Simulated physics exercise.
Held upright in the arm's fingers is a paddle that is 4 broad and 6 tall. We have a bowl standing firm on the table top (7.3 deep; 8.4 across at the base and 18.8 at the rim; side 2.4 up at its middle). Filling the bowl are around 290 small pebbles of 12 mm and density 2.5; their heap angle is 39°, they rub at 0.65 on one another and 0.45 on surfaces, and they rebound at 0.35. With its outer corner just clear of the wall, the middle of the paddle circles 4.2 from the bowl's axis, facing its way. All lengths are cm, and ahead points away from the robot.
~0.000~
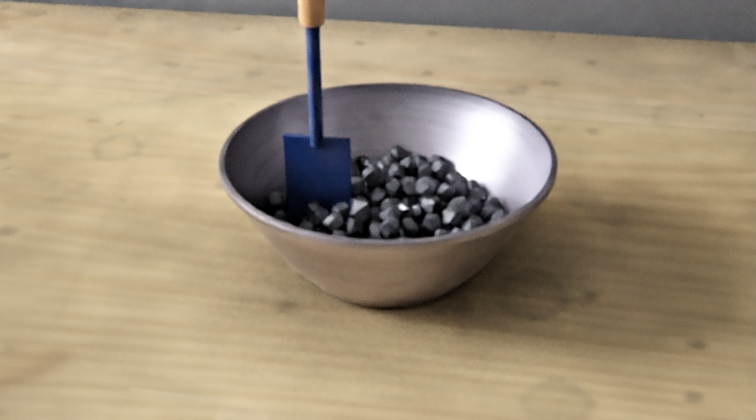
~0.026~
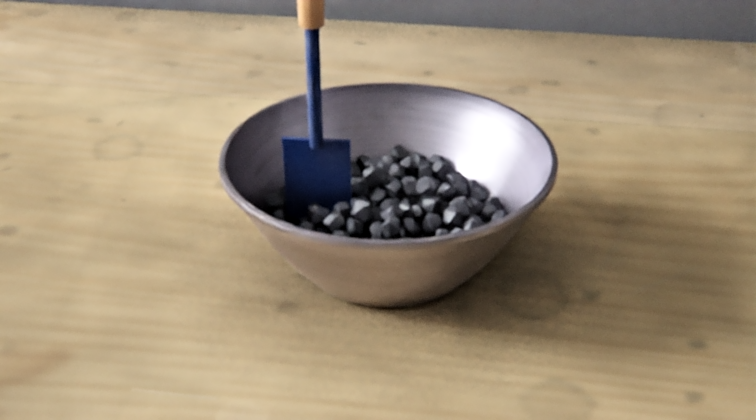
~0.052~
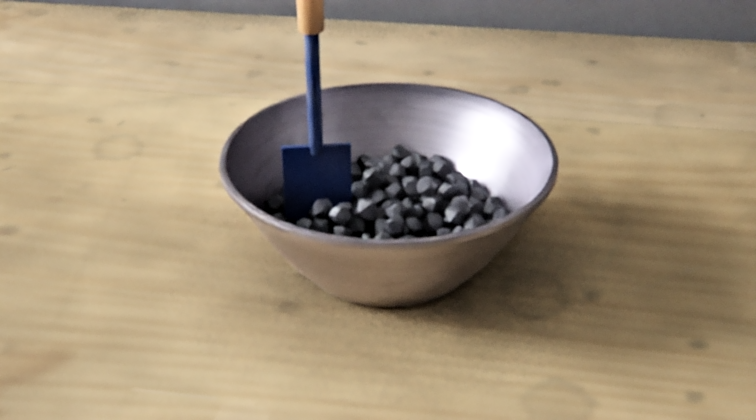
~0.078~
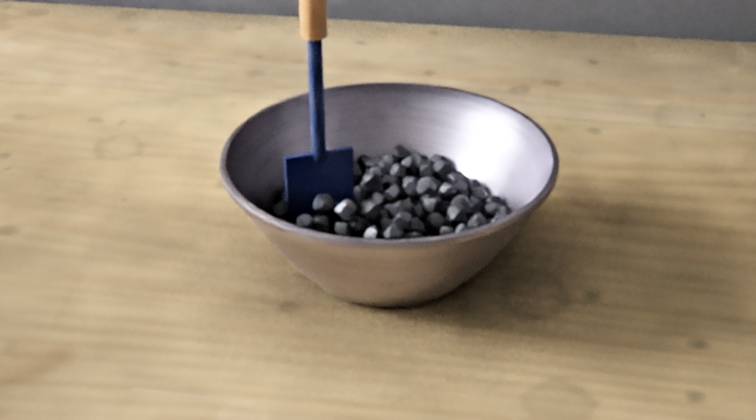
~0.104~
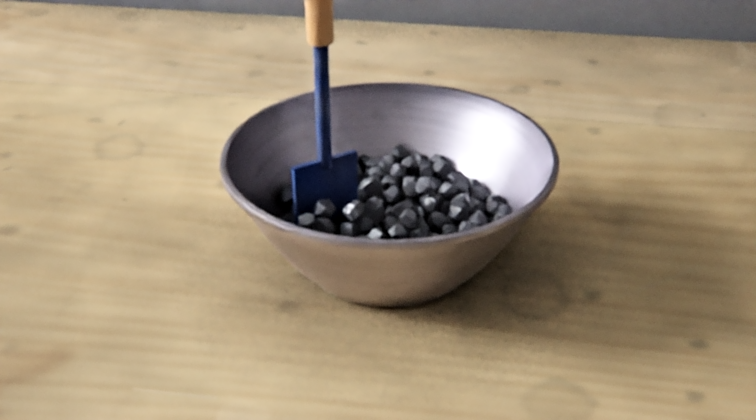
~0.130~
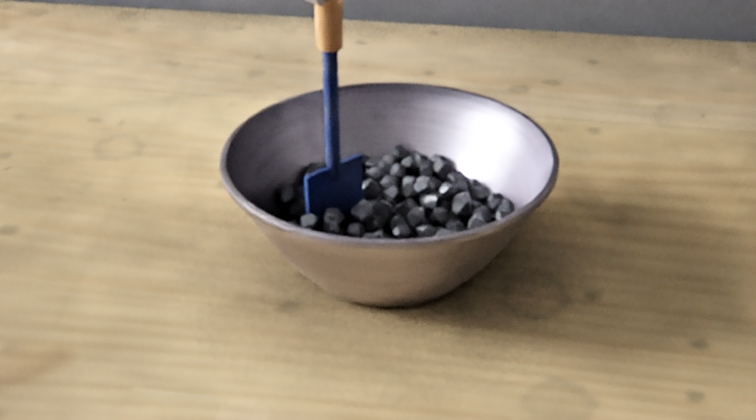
A wide grey metallic bowl stands on a pale wooden table top with a dark grey strip behind it, seen from above at an angle by a still camera. Inside it lies a heap of dark, faceted lumps, with an upright blue paddle on a light brown handle at the left. The paddle sinks slightly, then turns and shifts a little rightward, nudging nearby lumps.
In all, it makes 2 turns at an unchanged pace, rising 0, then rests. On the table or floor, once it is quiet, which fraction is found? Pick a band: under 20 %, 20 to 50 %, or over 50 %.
Under 20 %.
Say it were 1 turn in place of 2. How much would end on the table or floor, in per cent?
It would be around 5 percent.
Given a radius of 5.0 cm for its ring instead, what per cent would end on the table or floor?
It would be near 15 per cent.
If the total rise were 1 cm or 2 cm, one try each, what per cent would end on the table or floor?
Estimates: 10 % then 5 %.
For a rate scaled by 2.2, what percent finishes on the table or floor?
That gives about 40 percent.
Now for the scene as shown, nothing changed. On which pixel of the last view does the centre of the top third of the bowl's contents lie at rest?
I'd say close to (309, 220).
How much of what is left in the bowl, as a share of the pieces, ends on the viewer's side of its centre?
Near 65 per cent of what stays in the bowl.
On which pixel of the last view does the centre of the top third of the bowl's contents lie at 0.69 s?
Roughly pixel (303, 152).
By 0.69 s, 315° round, highest piece 9 above the table; 280 in the bowl, 5 on the table or floor, 2 in flight or on the tool.
By 1.26 s, 219° round, highest piece 9 above the table; 272 in the bowl, 14 on the table or floor, 1 in flight or on the tool.
By 1.74 s, 0° round, highest piece 8 above the table; 267 in the bowl, 20 on the table or floor.
By 2.44 s, 0° round, highest piece 8 above the table; 267 in the bowl, 20 on the table or floor.
Final count, 267 in the bowl, 20 on the table or floor. That is 7 % on the table or floor.
